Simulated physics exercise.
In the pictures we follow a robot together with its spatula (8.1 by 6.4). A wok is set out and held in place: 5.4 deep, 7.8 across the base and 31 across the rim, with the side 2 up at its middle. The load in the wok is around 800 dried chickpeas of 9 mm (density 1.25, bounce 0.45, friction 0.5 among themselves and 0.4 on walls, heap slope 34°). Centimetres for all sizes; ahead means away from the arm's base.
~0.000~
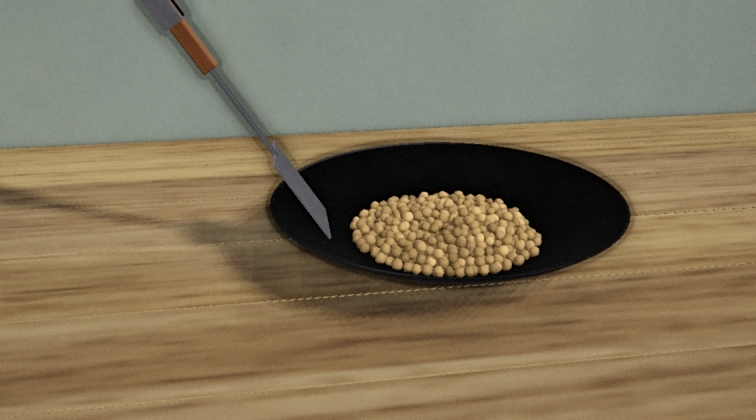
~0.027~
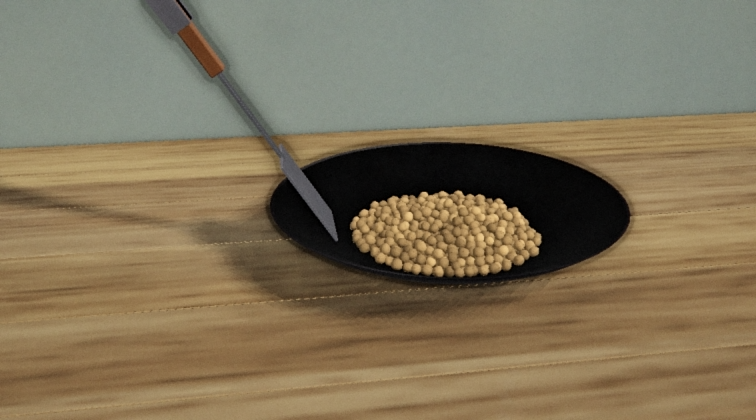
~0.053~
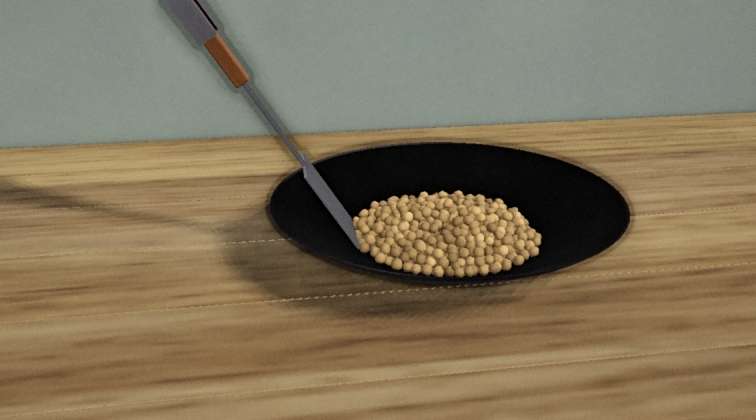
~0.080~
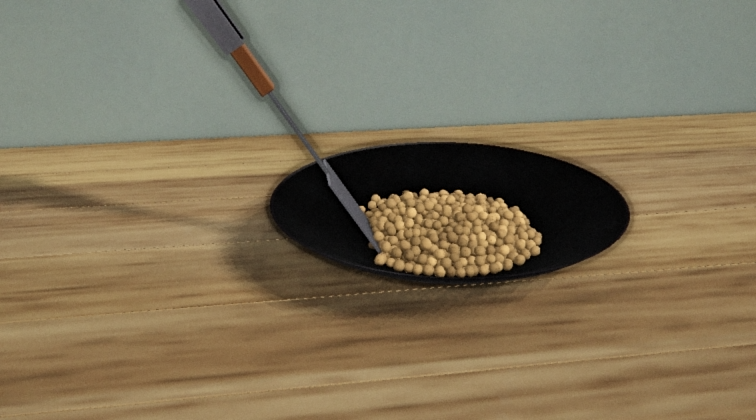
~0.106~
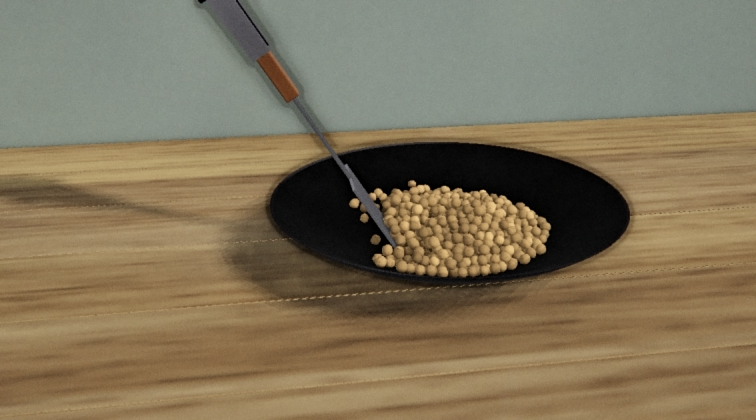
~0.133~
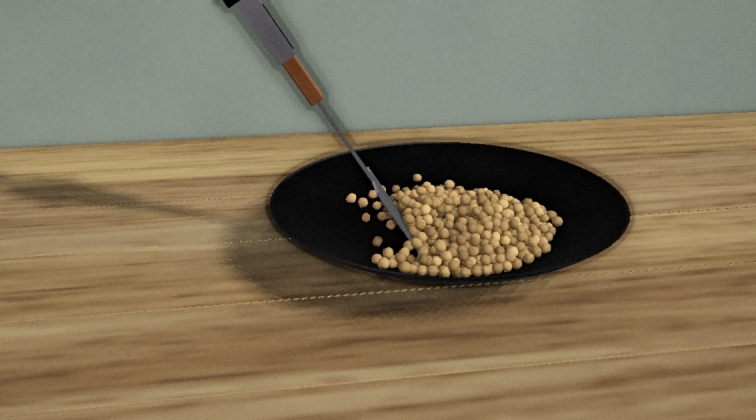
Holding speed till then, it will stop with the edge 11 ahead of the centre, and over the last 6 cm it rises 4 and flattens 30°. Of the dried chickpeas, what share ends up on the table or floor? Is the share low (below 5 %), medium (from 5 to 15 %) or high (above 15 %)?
The share is high, above 15 %.
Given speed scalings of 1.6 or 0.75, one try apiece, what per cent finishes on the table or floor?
I'd say near 30 and then near 10 per cent.
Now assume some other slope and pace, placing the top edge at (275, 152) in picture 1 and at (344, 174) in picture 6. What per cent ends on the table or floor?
Roughly 10 percent ends up there.
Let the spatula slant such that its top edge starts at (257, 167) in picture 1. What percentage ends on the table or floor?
About 20 per cent.
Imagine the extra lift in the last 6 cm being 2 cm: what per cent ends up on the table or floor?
I'd reckon around 20 per cent.
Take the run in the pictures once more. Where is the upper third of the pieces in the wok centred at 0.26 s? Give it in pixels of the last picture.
(548, 193).
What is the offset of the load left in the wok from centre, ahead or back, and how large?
About 4.5 centimetres ahead.
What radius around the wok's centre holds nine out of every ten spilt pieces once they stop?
Distance from centre: Approx. 45 cm.
By 0.20 s, sloping 58°, highest piece 5 above the table; 804 in the wok.
By 0.26 s, sloping 47°, highest piece 7 above the table; 804 in the wok.
By 0.49 s, sloping 28°, highest piece 6 above the table; 642 in the wok, 150 on the table or floor, 12 on the blade or in flight.
By 1.54 s, sloping 28°, highest piece 5 above the table; 642 in the wok, 162 on the table or floor.
Final count, 642 in the wok, 162 on the table or floor. That is 20 % on the table or floor.
